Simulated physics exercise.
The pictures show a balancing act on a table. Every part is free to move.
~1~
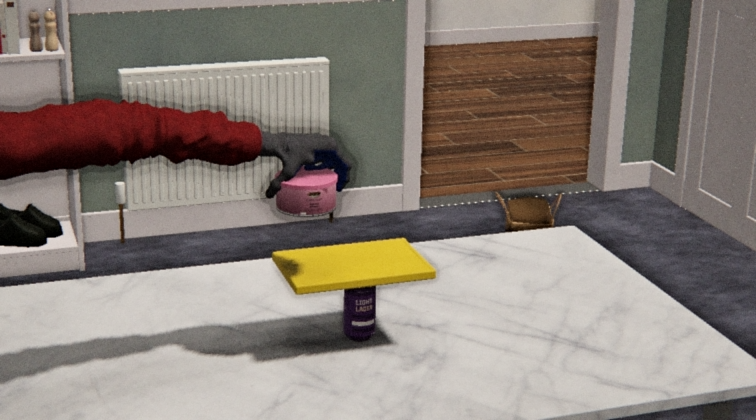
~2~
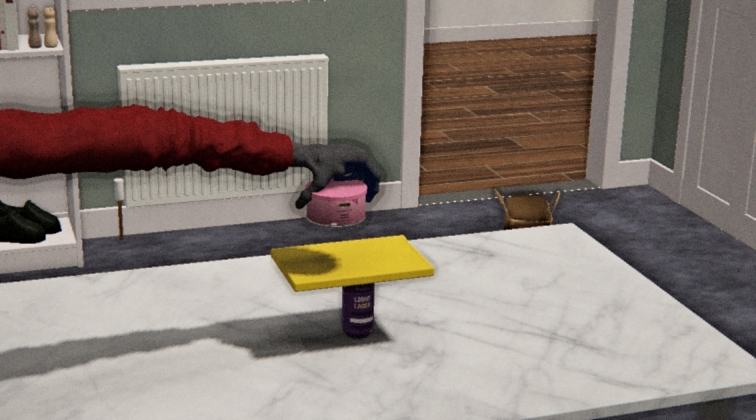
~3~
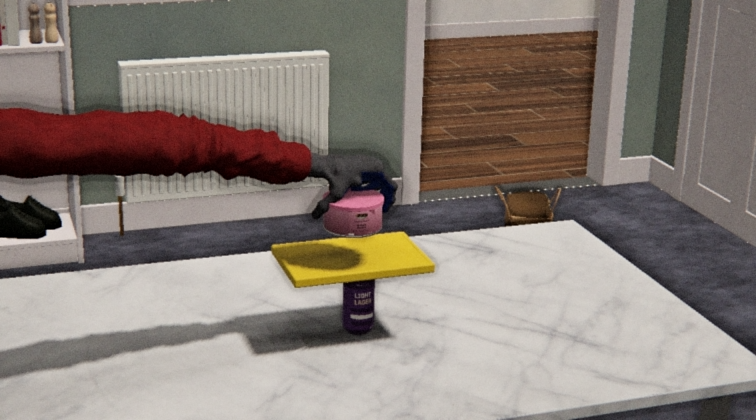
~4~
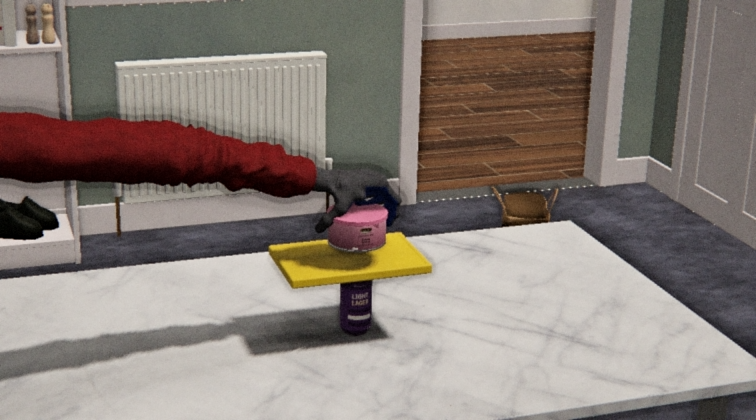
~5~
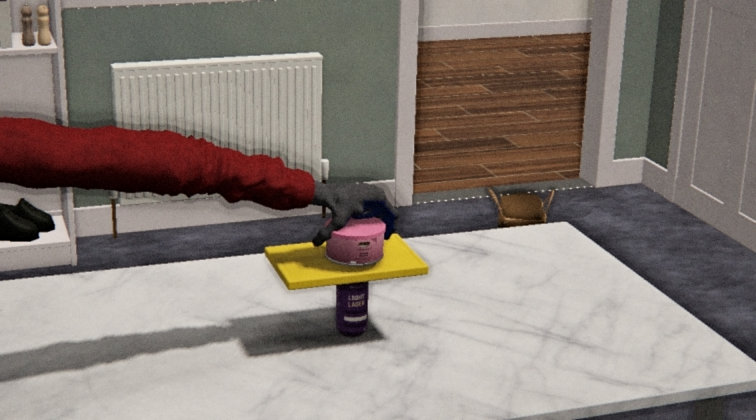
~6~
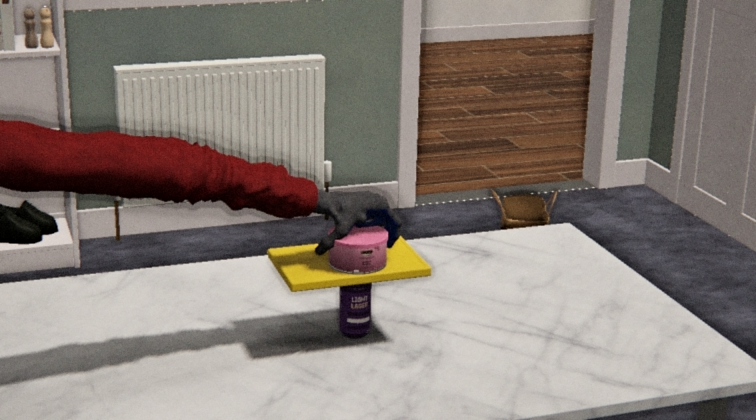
Red-sleeved arm with a gray glove moving a pink tub right, then lowering it onto a yellow board atop a purple can.
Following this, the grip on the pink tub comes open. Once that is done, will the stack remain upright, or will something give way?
Sure enough, it lasts just fine.
Then, 0.30 s past the last view, nothing moves.
Then, 0.70 s past the last view, pink tub resting near (358, 249).
Finally, all 3 still in place. Final places as the last picture's camera would see them, pink tub near (358, 249). The stack keeps its balance.
